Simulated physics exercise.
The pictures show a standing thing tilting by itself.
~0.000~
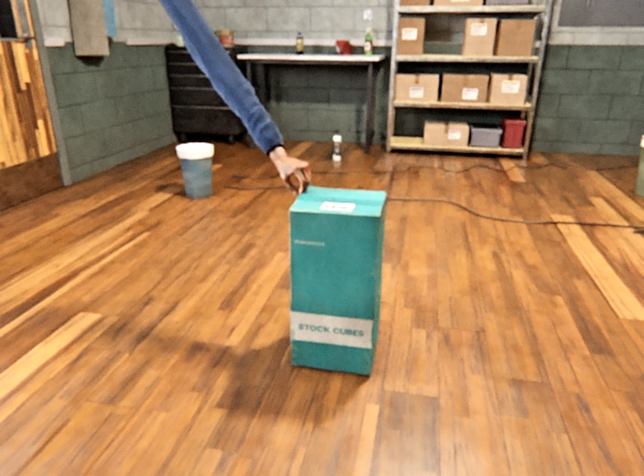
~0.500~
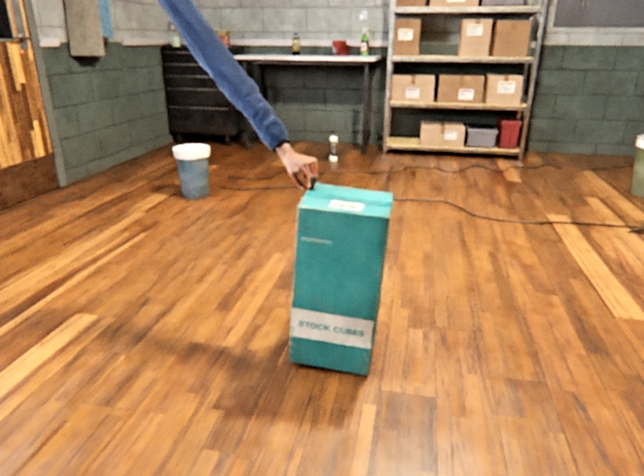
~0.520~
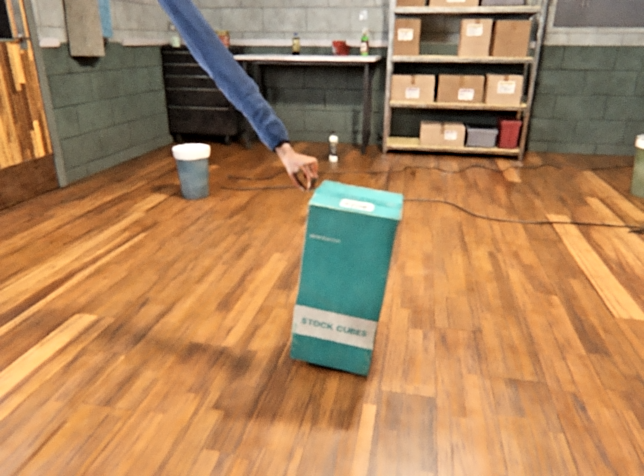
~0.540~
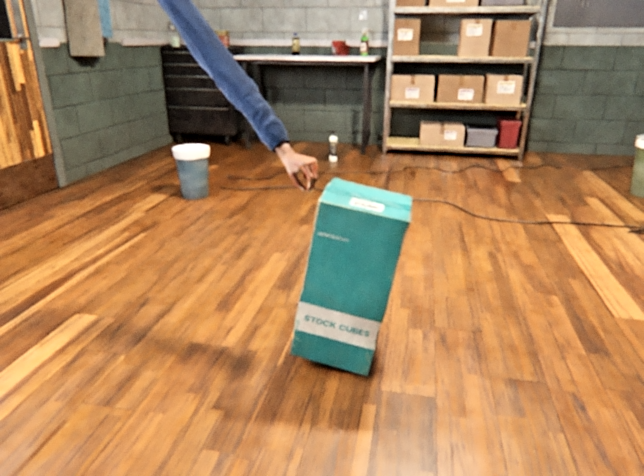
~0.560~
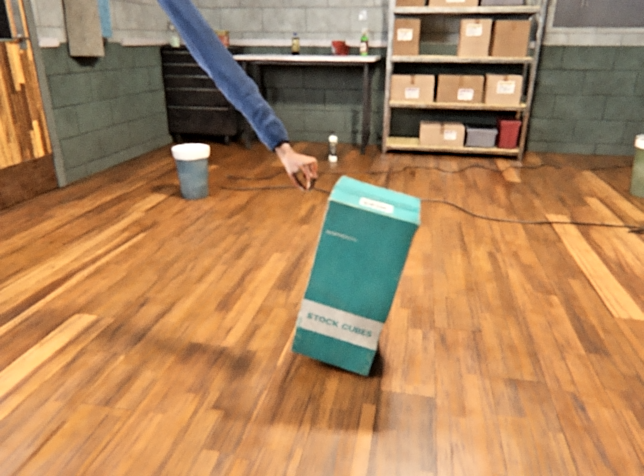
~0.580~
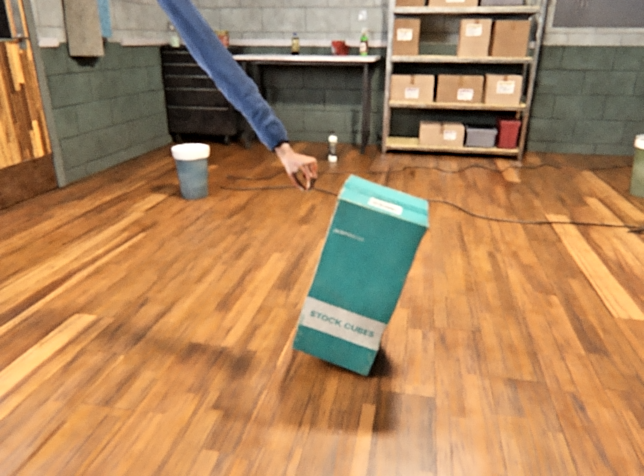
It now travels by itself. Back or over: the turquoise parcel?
The turquoise parcel goes down on its side.
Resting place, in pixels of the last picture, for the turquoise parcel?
Near (459, 331).
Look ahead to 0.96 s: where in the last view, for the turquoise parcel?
At about (445, 310).
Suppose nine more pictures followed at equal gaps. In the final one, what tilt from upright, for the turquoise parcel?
About 40°.
By 0.72 s, turquoise parcel 33° off upright near (388, 277).
By 0.86 s, turquoise parcel 53° off upright near (419, 289).
By 0.96 s, turquoise parcel 73° off upright near (445, 310).
When it is over (1.5 s), the turquoise parcel topples, near (459, 331).
